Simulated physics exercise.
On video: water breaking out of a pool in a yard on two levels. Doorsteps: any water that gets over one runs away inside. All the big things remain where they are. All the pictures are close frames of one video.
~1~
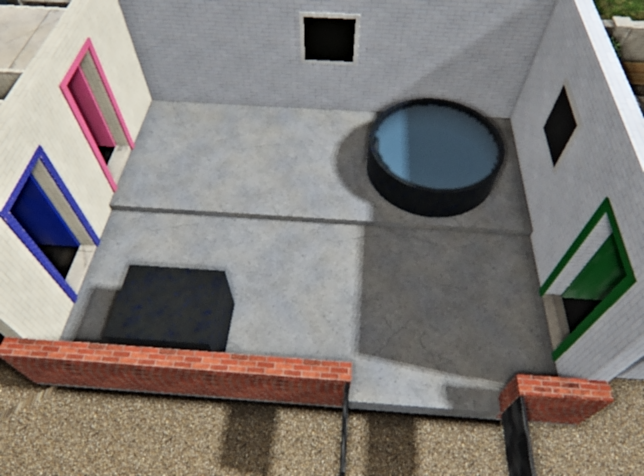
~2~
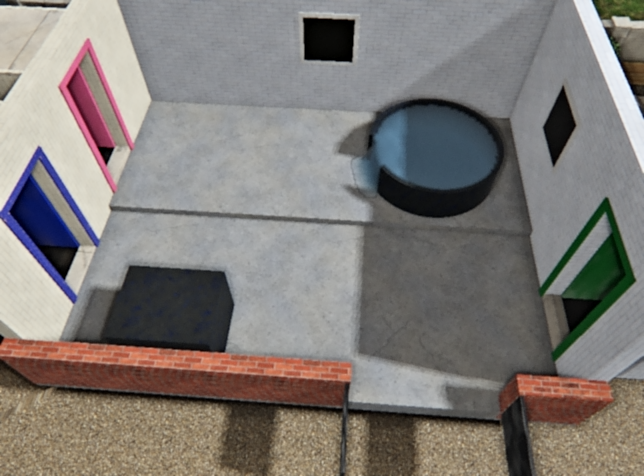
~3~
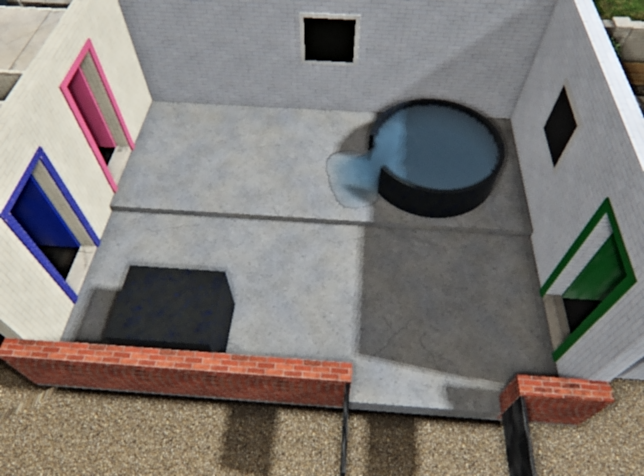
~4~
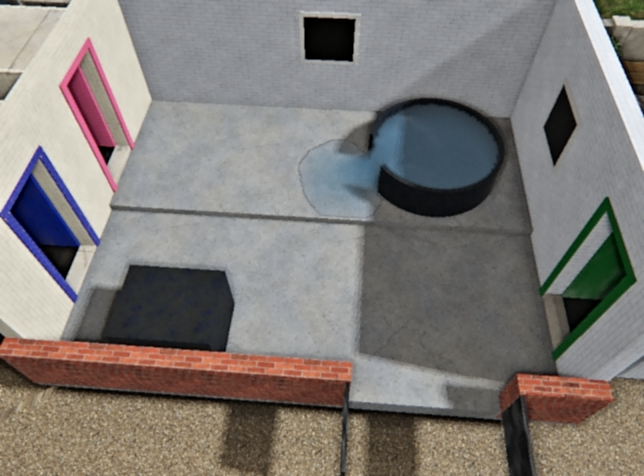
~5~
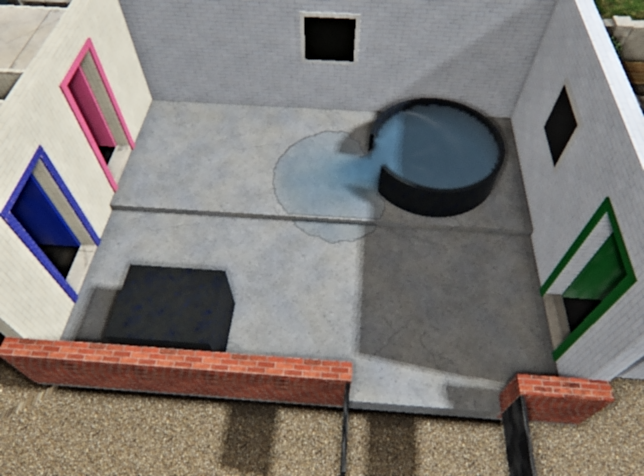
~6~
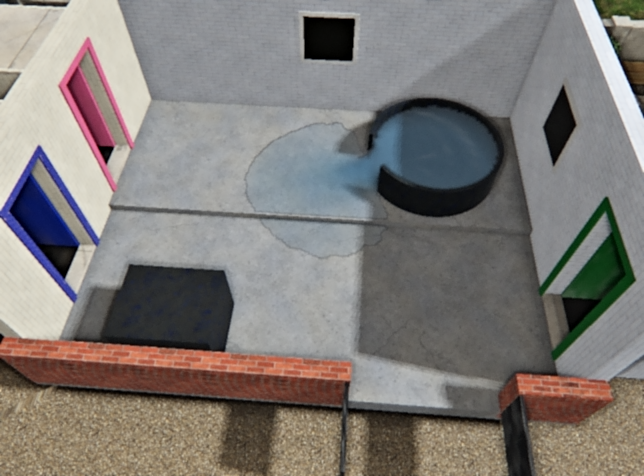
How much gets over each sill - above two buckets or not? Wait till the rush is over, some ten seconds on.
At the blue door, above two buckets. At the green door, not above two buckets. At the pink door, not above two buckets.
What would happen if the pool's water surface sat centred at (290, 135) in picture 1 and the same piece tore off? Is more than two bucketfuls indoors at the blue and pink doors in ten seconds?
Blue door: Above; pink door: Above.
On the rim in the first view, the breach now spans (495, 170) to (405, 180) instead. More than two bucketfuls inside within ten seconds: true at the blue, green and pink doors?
So the blue one ends up below, the green one ends up above and the pink one ends up below.
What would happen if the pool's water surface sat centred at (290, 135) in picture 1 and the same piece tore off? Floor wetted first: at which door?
The door in question is the pink door.
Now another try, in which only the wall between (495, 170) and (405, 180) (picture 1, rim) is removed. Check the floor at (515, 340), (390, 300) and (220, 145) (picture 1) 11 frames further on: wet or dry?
Submerged, submerged, bone-dry.
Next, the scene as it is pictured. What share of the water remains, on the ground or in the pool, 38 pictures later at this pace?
I reckon around 94 in a hundred.
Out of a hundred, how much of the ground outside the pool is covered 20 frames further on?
I'd say close to 55 per cent.
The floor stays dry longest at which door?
Last in line is the green one.
A moment on, water covers 30 % of the floor; the blue door not reached, the green door not reached, the pink door not reached.
Next, water covers 50 % of the floor; the blue door wet at the sill, nothing in, the green door not reached, the pink door wet at the sill, nothing in.
Then, water covers 55 % of the floor; the blue door over two buckets in, the green door not reached, the pink door under two buckets in.
Later, water covers 65 % of the floor; the blue door far over two buckets in, the green door not reached, the pink door under two buckets in.
In the end, water covers 80 % of the floor; the blue door far over two buckets in, the green door wet at the sill, nothing in, the pink door under two buckets in.
